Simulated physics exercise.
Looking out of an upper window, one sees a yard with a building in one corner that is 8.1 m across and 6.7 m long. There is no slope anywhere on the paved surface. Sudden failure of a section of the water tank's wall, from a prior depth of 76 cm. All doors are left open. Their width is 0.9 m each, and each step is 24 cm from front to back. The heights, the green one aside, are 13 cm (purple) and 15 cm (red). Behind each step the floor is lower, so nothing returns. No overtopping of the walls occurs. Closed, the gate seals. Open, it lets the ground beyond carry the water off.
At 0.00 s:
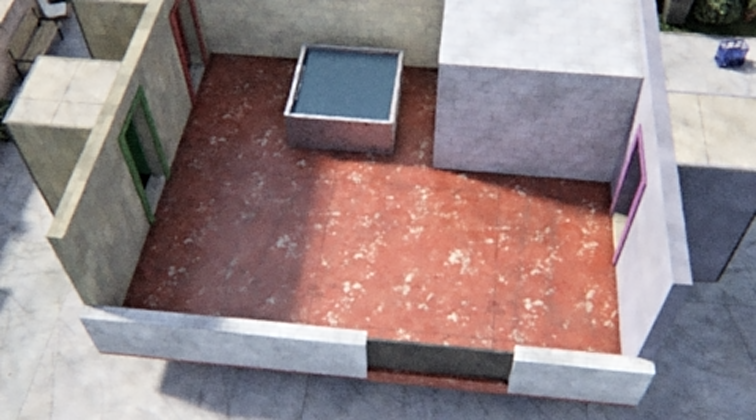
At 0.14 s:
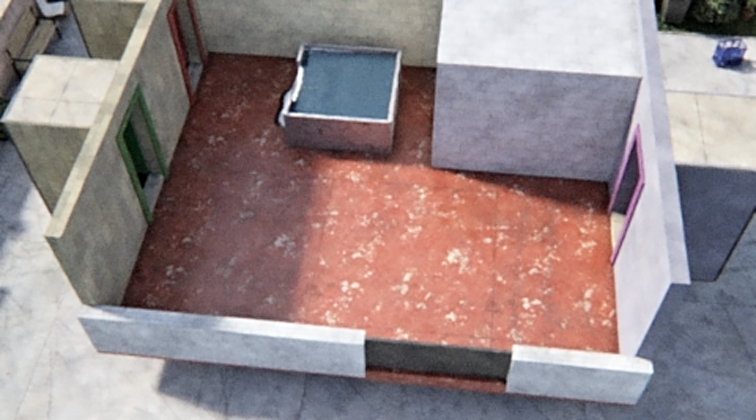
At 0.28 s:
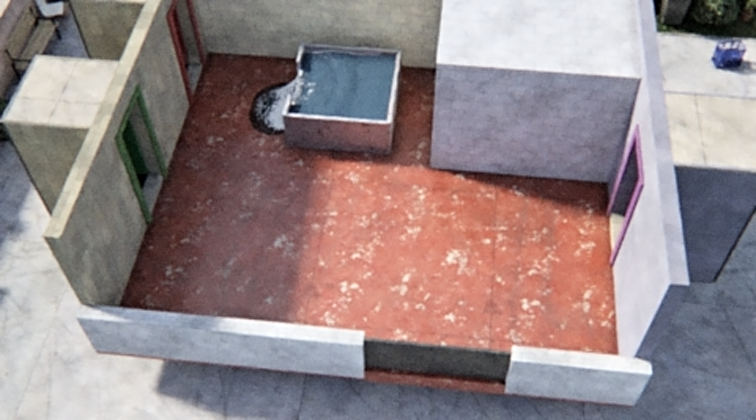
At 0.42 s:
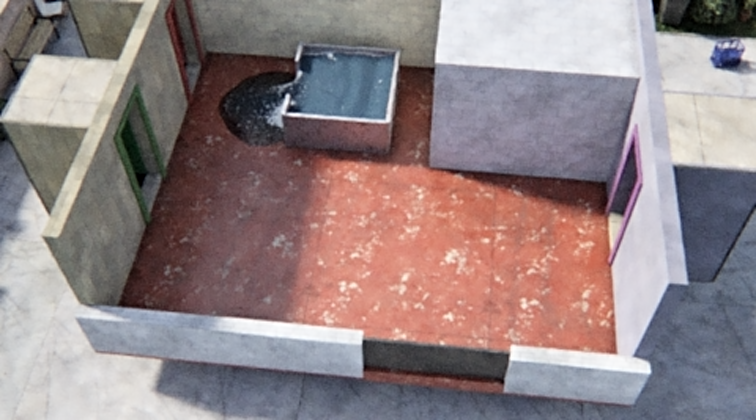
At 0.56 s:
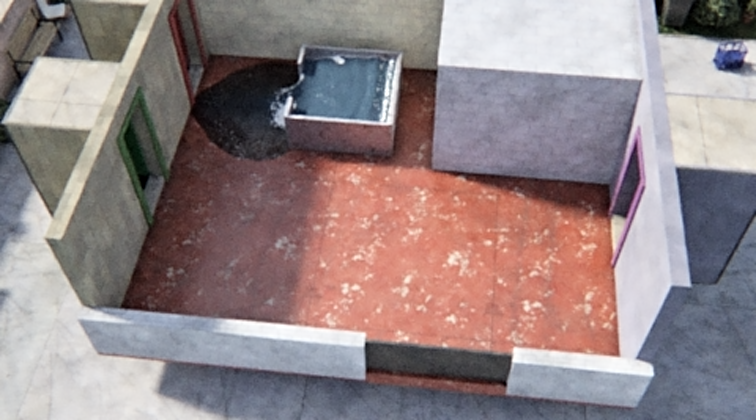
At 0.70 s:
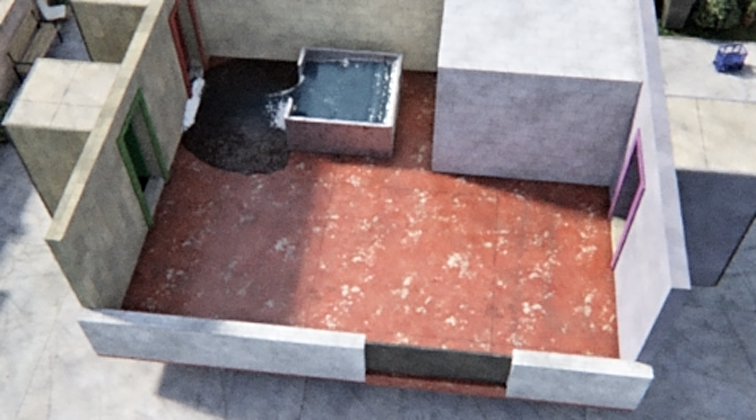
A water tank's left wall breaks open and water spreads across the red floor leftward.
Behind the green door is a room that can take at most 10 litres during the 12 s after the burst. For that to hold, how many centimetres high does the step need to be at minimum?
It would need to be around 8 cm high.
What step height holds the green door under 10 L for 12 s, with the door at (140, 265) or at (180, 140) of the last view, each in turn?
First place around 6.5 cm, second around 28 cm.
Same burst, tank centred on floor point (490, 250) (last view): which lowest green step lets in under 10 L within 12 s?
It should be around 17 cm high.
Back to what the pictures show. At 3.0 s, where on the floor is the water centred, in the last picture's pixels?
Centre of mass: About (282, 130) px.
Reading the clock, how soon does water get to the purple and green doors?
Purple: 9.0 s, green: 1.3 s.
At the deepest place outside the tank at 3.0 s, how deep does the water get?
About 26 cm at most.
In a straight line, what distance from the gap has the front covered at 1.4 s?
About 3.4 metres out.
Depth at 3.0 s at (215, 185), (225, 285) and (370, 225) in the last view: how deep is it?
Taking the spots in order: About 6, 3 and 0 centimetres.
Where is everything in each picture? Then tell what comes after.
In the first frame, still water, 76 cm deep, in the water tank at (346, 85); the green door at (147, 163) is dry.
In the second frame, the gap is at (298, 98), the front 0.4 m out at (278, 121); the back of the water tank holds 76 cm.
In the third frame, the front is at (254, 118), 0.8 m from the gap at (298, 100); 0.9 m2 of floor is wet, 76 cm left at the back.
In the fourth frame, the front is at (223, 104), 1.5 m from the gap at (297, 100); 2.0 m2 of floor is wet, 74 cm left at the back.
In the fifth frame, water pours out at (299, 102) and has run 2.2 m, to (193, 103); about 5 cm deep outside, 66 cm at the back.
In the sixth frame, the gap is at (299, 103), the front 2.3 m out at (184, 97); the back of the water tank holds 64 cm; 1.3 m in a straight line remain to the green door at (145, 166).
After 1.4 s water covers 15 % of the floor, deepest (43 cm) near (211, 56); 8 cm at the green door, 0 litres in over its 18 cm step.
After 3.0 s water covers 30 % of the floor, deepest (26 cm) near (291, 112); 10 cm at the green door, 0 litres in over its 18 cm step.
After 12.0 s water covers 95 % of the floor, deepest (12 cm) near (611, 385); 4 cm at the green door, 0 litres in over its 18 cm step.
At the green door as built, the water arrived by 1.3 s and peaked near 13 cm at 1.8 s.
With a step of 6.5 cm, 18 litres would have come in within the 12 s; with 9 cm, 5 litres. So under 10 litres takes about 8 cm.
